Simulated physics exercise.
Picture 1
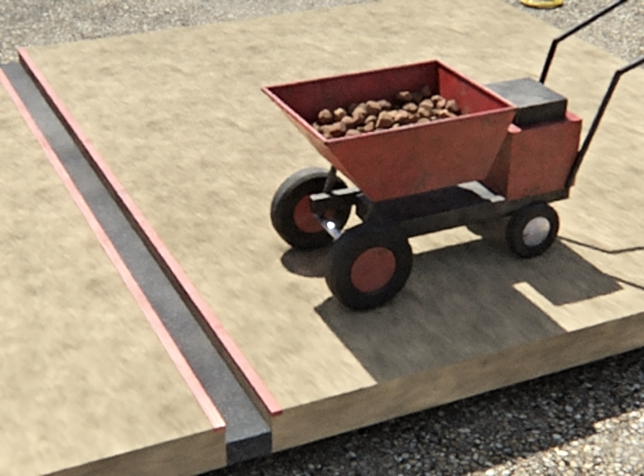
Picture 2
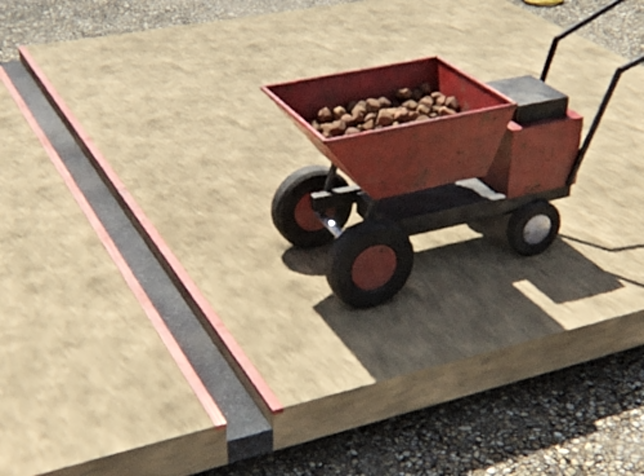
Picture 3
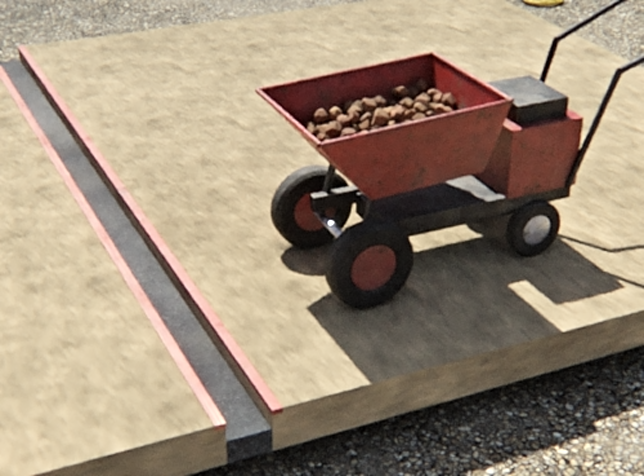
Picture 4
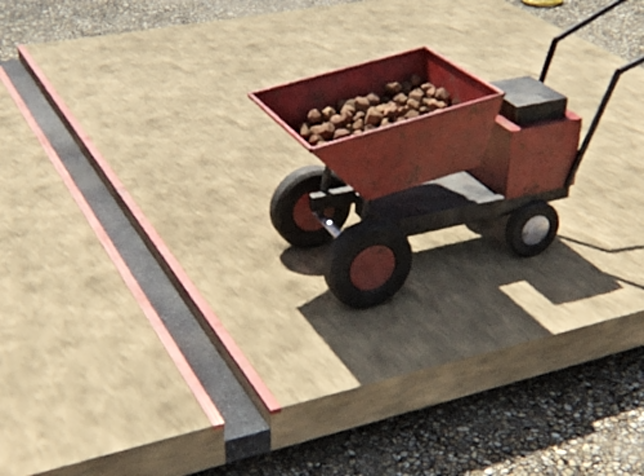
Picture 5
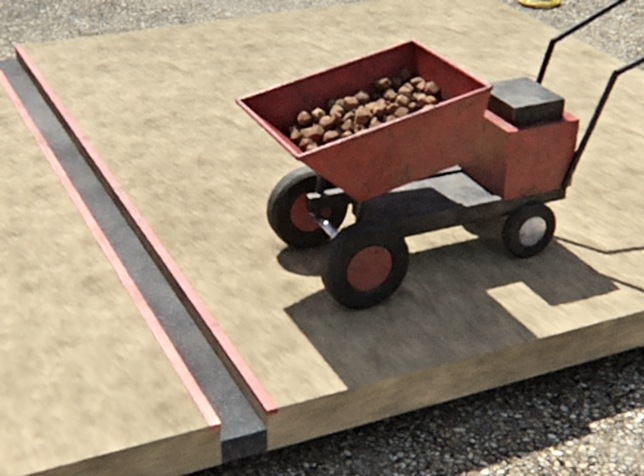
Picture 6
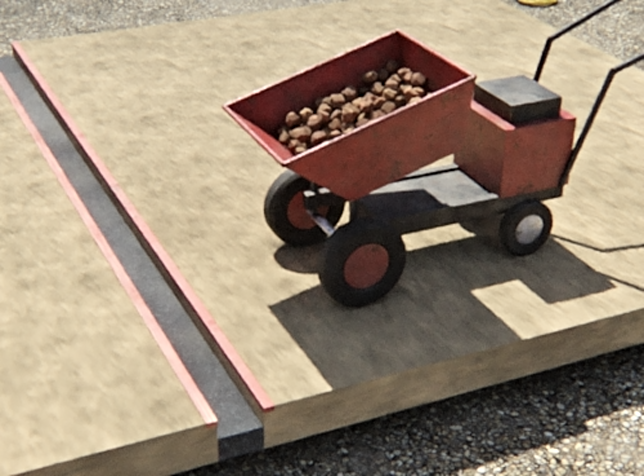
On a pale slab beside a narrow dark trench, a red powered barrow gradually tilting its skip of brown clods leftward.
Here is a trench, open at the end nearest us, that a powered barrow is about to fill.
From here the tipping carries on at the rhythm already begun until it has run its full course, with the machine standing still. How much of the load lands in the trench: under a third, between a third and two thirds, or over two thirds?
Between a third and two thirds.
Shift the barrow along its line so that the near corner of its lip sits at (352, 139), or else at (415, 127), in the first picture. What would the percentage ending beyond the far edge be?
In order: About 20 % and 0 %.
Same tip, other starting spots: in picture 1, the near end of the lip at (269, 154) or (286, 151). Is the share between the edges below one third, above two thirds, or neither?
First: Under a third. Second: Less than a third.
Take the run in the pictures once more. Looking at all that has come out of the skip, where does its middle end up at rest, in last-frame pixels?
(156, 303).
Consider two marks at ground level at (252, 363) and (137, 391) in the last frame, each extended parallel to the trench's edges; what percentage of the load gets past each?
That's 90 in a hundred for the first and 10 in a hundred for the second.
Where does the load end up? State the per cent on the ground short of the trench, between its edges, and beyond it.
In per cent, short 5, between 50 and beyond 35.
Just after the last frame, skip tipped steeply; every one in the skip.
A moment on, skip tipped steeply; almost all in the skip; about a tenth in or heaped over the trench; just a few beyond it; just a few falling.
Further on, skip tipped right over; about a tenth in the skip; just a few short of the trench; roughly half in or heaped over the trench; roughly a third beyond it.
When it is over, skip tipped right over; about a tenth in the skip; about a tenth short of the trench; roughly half in or heaped over the trench; roughly a third beyond it.
